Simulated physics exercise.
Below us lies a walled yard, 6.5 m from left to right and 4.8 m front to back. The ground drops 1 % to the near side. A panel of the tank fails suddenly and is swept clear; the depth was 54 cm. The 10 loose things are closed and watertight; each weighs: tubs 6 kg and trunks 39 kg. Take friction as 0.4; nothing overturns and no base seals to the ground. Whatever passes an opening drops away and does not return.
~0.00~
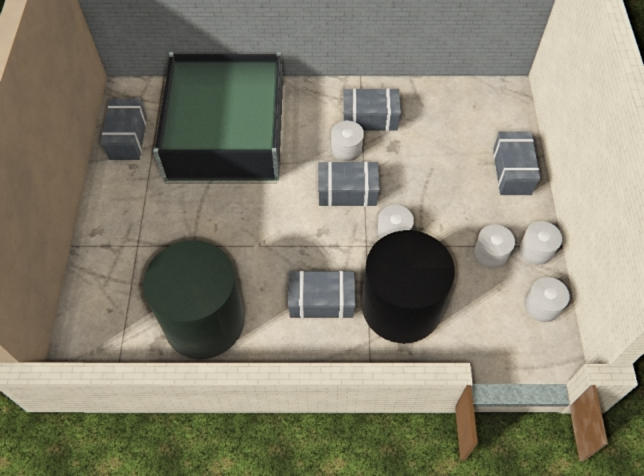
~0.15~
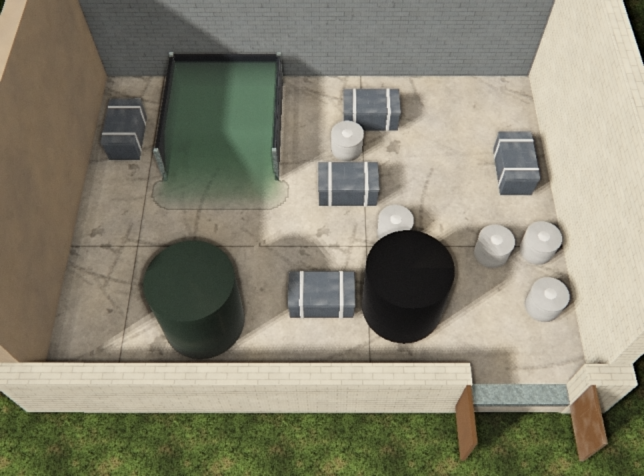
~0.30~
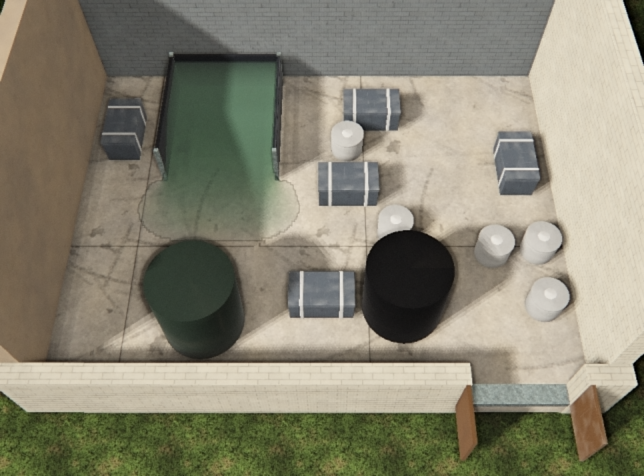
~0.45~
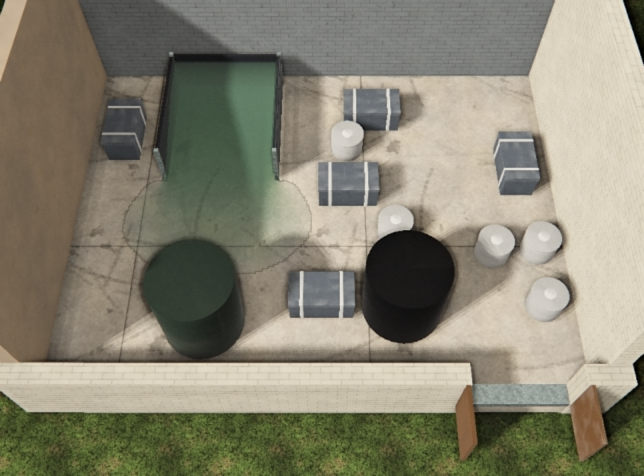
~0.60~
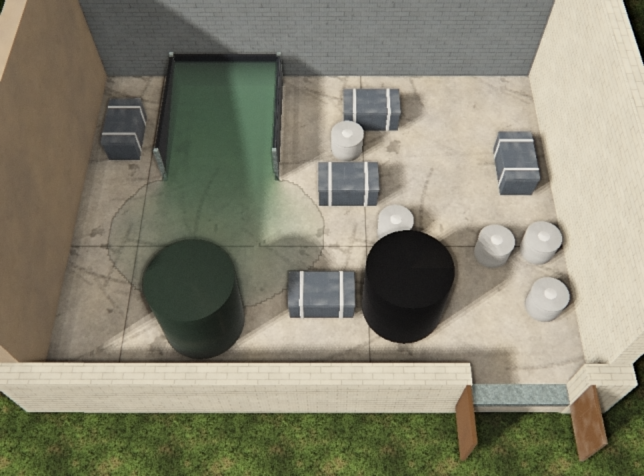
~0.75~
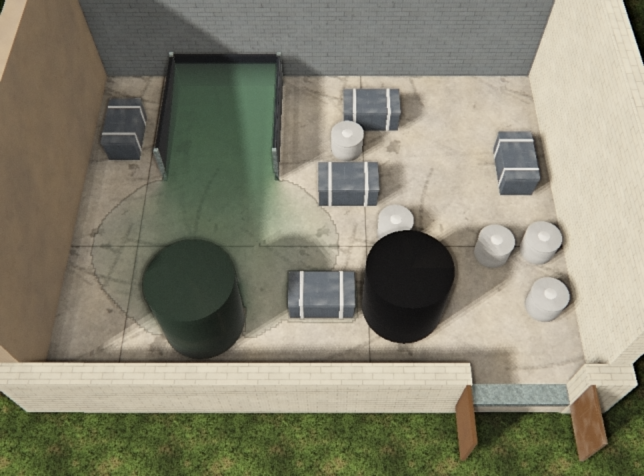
Green water pours from the open front of a tank and spreads across the yard floor.
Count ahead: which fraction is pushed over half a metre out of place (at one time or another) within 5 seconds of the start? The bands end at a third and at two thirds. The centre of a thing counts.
Share: Not even a third.
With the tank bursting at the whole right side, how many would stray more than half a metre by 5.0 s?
Then 7.
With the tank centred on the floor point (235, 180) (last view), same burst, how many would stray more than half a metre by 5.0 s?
In that case 4 of them.
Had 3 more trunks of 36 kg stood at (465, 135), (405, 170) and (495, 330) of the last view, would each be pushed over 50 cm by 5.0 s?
In that order: Short of it, under, under.
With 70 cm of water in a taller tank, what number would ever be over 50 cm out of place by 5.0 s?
In that case 4 of them.
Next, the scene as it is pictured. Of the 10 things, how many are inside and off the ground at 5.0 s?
At that moment 2.
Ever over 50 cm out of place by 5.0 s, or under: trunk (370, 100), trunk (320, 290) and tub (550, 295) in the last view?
In turn: Short of it, past it, past it.
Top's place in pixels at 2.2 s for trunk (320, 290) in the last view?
Around (348, 336).
After 1.1 s 0 of 10 are over 50 cm from their spots; 0 afloat.
After 2.2 s 1 of 10 are over 50 cm from their spots; 1 afloat.
After 3.5 s 2 of 10 are over 50 cm from their spots; 1 afloat.
After 5.0 s 3 of 10 are over 50 cm from their spots, and 3 have been at some point; 2 afloat.
